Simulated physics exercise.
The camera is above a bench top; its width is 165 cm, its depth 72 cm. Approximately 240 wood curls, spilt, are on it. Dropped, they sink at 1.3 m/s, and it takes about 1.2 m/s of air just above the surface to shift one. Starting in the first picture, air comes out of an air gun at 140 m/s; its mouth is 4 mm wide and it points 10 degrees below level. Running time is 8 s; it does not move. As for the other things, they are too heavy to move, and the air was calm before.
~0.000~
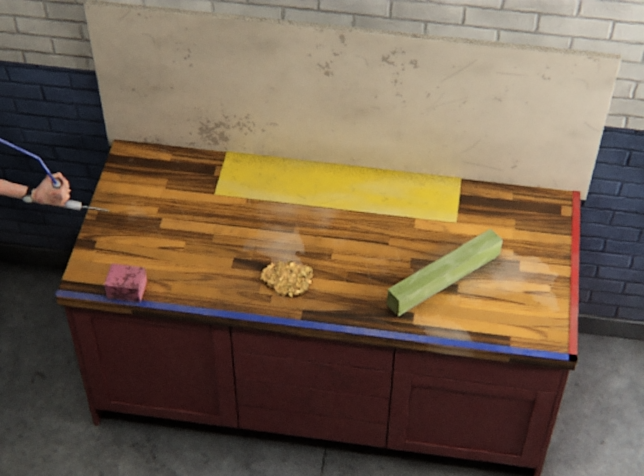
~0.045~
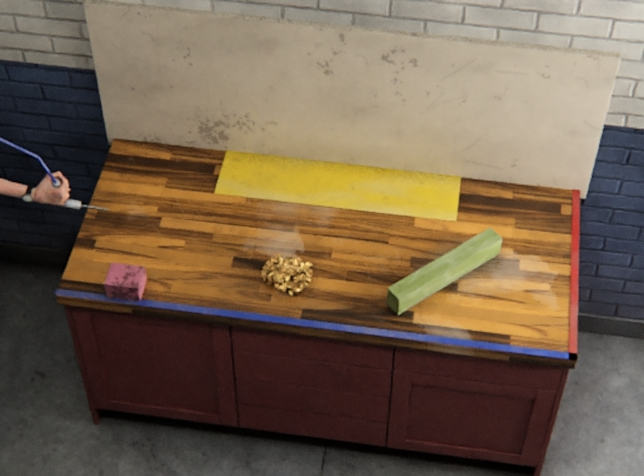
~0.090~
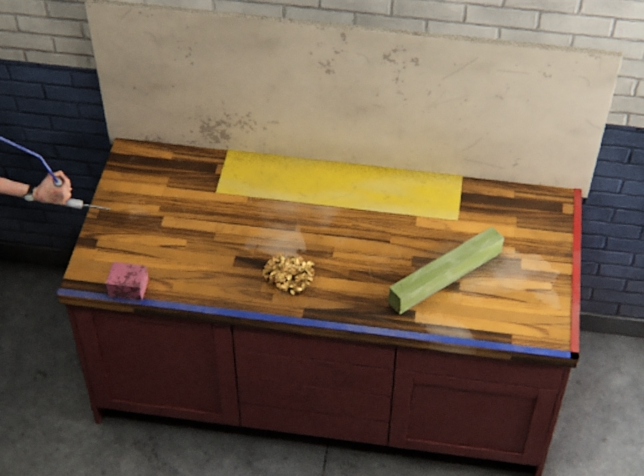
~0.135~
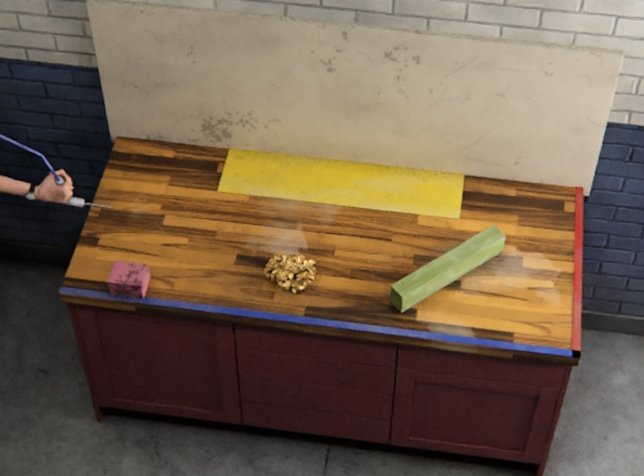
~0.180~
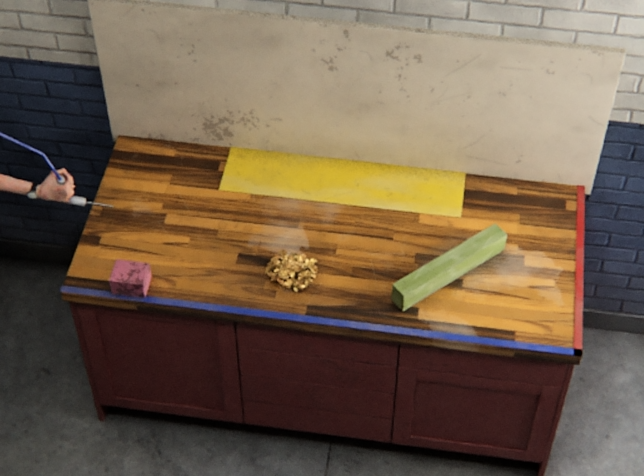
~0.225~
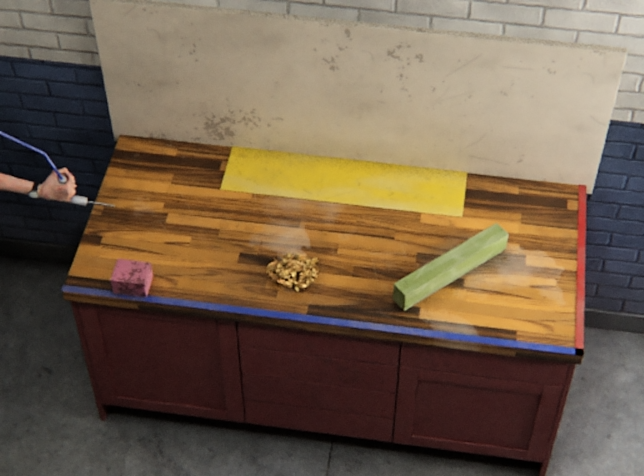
A hand holds an air gun at the left edge of the wooden bench top, pointing it across the surface, and barely shifts. The pile of wood curls in the middle stays unstirred throughout, while the pink block, green plank and yellow sheet keep their places as the whole view drifts very slightly.
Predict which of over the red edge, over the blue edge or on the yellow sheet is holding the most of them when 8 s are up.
My prediction is blue.
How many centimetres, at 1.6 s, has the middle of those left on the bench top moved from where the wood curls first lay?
About 40 cm.
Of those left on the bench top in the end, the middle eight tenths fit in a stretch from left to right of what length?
Roughly 20 cm.
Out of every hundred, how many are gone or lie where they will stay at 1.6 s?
My guess would be around 60 %.
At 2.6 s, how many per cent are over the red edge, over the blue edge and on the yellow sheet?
I'd say around 4 per cent at red, 50 per cent at blue, 0 per cent at yellow.
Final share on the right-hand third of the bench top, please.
Roughly 20 in a hundred.
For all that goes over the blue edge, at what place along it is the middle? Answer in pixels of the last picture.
At about (400, 333).
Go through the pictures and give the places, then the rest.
The middle of the wood curls is near (285, 277), none has stirred yet and the mouth of the air gun is at (109, 211), in the first frame.
The middle of the wood curls is near (284, 271), none has stirred yet, the blue edge is centred on (311, 327), the red edge is centred on (579, 270) and the yellow sheet is centred on (338, 185), in the second frame.
The middle of the wood curls is near (285, 270), none has stirred yet, the top of a plank is at (448, 262) and the top of a block is at (126, 274), in the third frame.
The middle of the wood curls is near (287, 268) and none has stirred yet, in the fourth frame.
The middle of the wood curls is near (288, 267) and none has stirred yet, in the fifth frame.
The middle of the wood curls is near (290, 267) and none has stirred yet, in the sixth frame.
After 1.6 s, 40 % are on the move or not yet settled, 47 % are over the blue edge, 2 % over the red edge and 0 % on the yellow sheet; the middle of those still in play is near (412, 287).
After 2.6 s, 32 % are on the move or not yet settled, 50 % are over the blue edge, 4 % over the red edge and 0 % on the yellow sheet; the middle of those still in play is near (422, 280).
After 4.4 s, 22 % are on the move or not yet settled, 53 % are over the blue edge, 10 % over the red edge and 0 % on the yellow sheet; the middle of those still in play is near (412, 284).
After 8.0 s, at the end, 54 % are over the blue edge, 17 % over the red edge and 0 % on the yellow sheet; the middle of those still in play is near (413, 286).
